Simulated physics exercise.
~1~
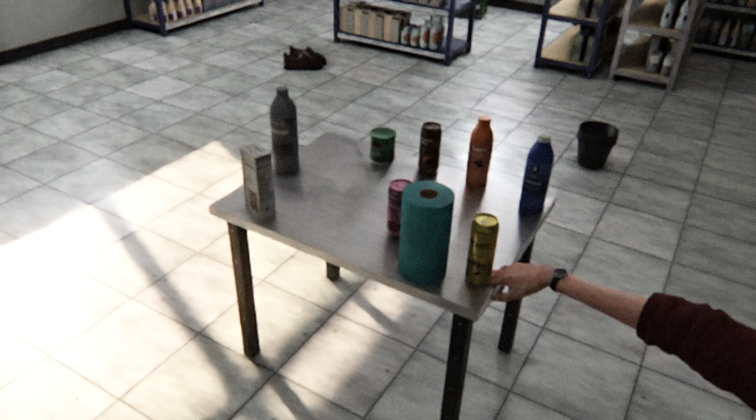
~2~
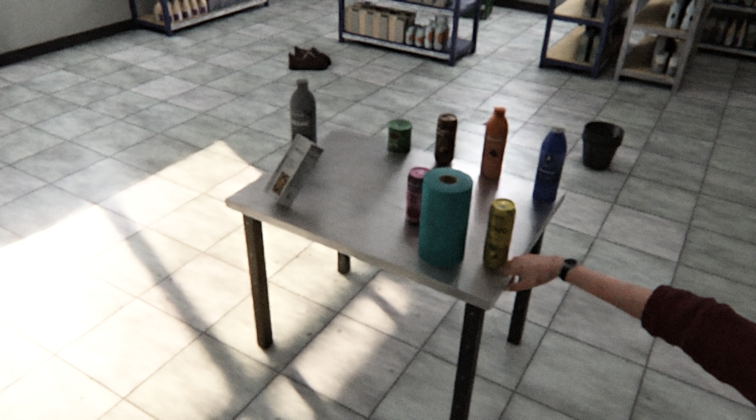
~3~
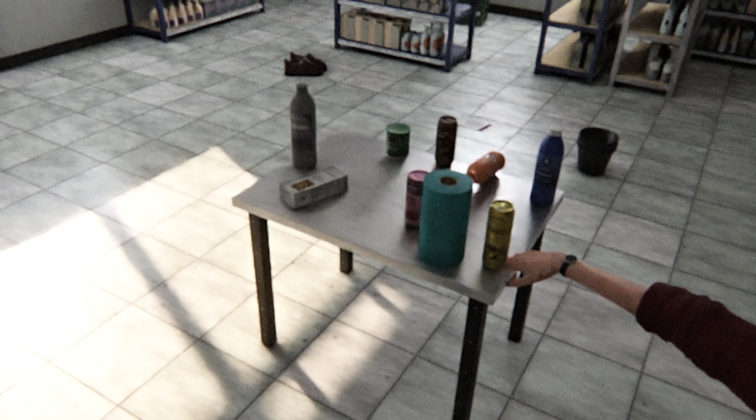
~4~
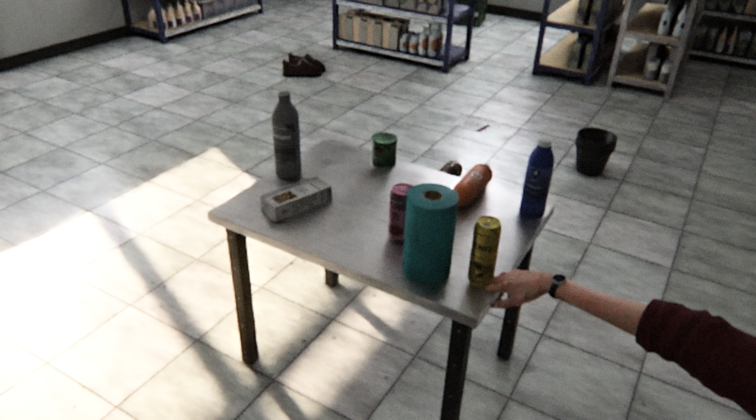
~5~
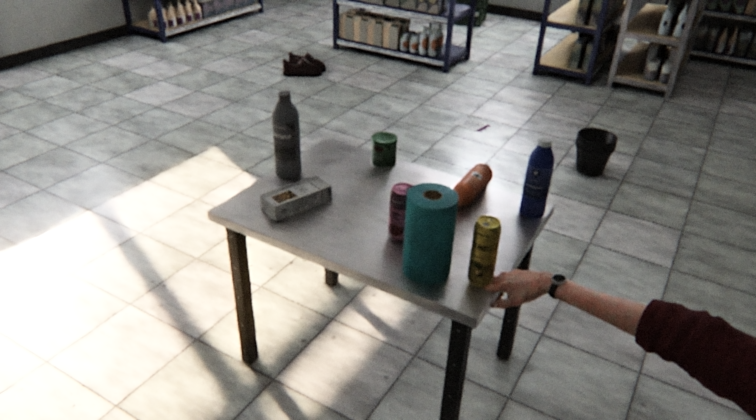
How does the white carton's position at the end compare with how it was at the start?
The white carton stands upright on the table at the start, but by the end it is lying on its side on the tabletop.
